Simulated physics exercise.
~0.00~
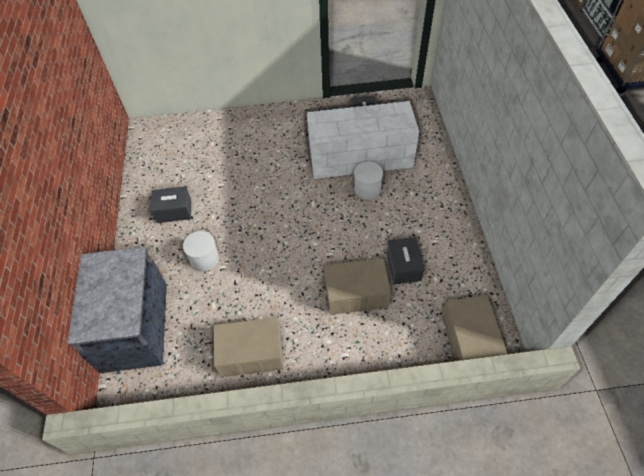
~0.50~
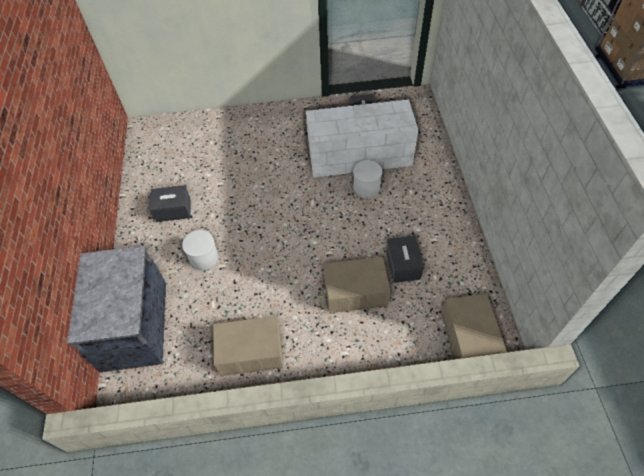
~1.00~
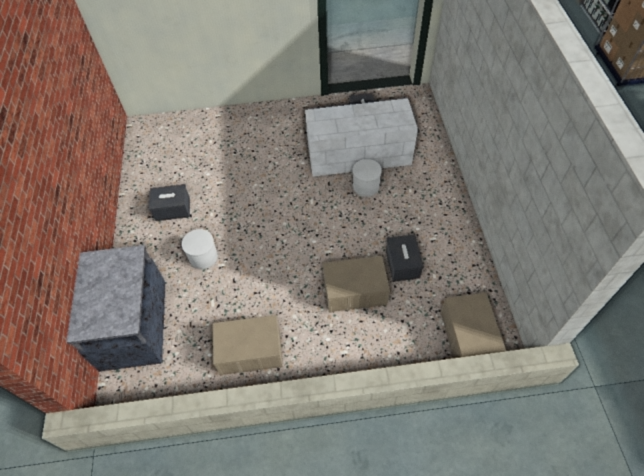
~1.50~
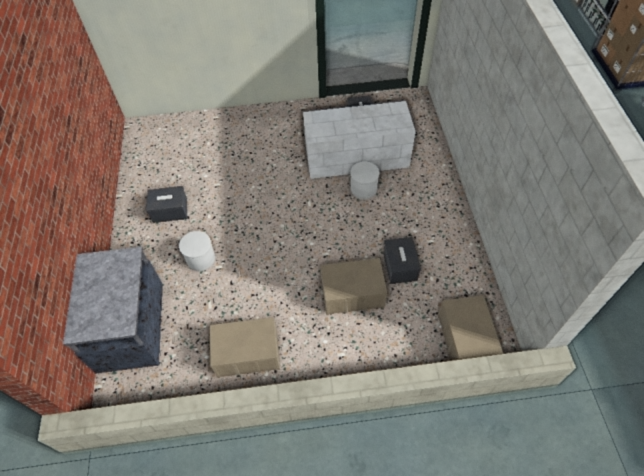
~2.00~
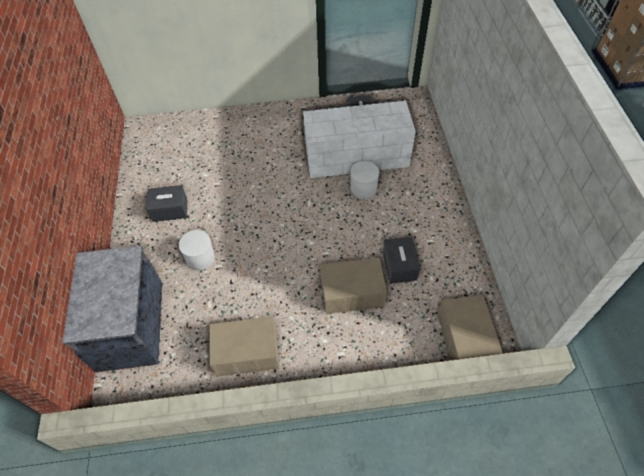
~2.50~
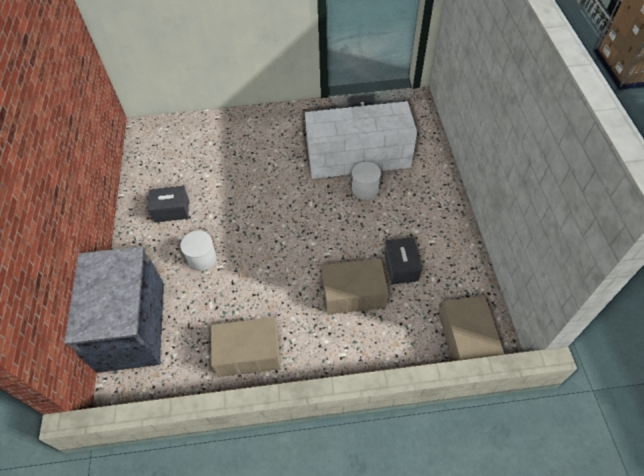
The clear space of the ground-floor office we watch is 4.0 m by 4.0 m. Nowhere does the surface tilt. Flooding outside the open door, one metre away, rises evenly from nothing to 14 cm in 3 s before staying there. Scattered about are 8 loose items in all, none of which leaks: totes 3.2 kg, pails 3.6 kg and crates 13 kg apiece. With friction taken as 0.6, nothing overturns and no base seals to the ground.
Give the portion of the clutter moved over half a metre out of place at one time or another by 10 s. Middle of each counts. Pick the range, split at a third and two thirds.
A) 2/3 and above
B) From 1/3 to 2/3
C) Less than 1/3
B.
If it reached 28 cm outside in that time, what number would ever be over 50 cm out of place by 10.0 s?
Then the count would be 8.
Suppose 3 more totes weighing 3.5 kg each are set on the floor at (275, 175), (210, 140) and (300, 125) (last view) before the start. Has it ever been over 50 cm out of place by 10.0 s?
One by one, in that order: Below it, above it, above it.
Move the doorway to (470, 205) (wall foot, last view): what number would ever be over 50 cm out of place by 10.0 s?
Then 4 of them would.
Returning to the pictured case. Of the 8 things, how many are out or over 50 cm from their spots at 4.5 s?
Count: 1.
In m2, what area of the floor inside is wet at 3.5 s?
Roughly 1.5 m2.
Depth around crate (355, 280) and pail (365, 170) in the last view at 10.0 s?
Depths: Near 3 cm, then near 1 cm.
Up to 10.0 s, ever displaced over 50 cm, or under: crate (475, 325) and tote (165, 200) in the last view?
Bigger; bigger.
After 3.5 s 0 of 8 are over 50 cm from their spots; 1 afloat.
After 4.5 s 1 of 8 are over 50 cm from their spots; 1 afloat.
After 7.0 s 1 of 8 are over 50 cm from their spots; 1 afloat.
After 10.0 s 3 of 8 are over 50 cm from their spots, and 3 have been at some point; 3 afloat.
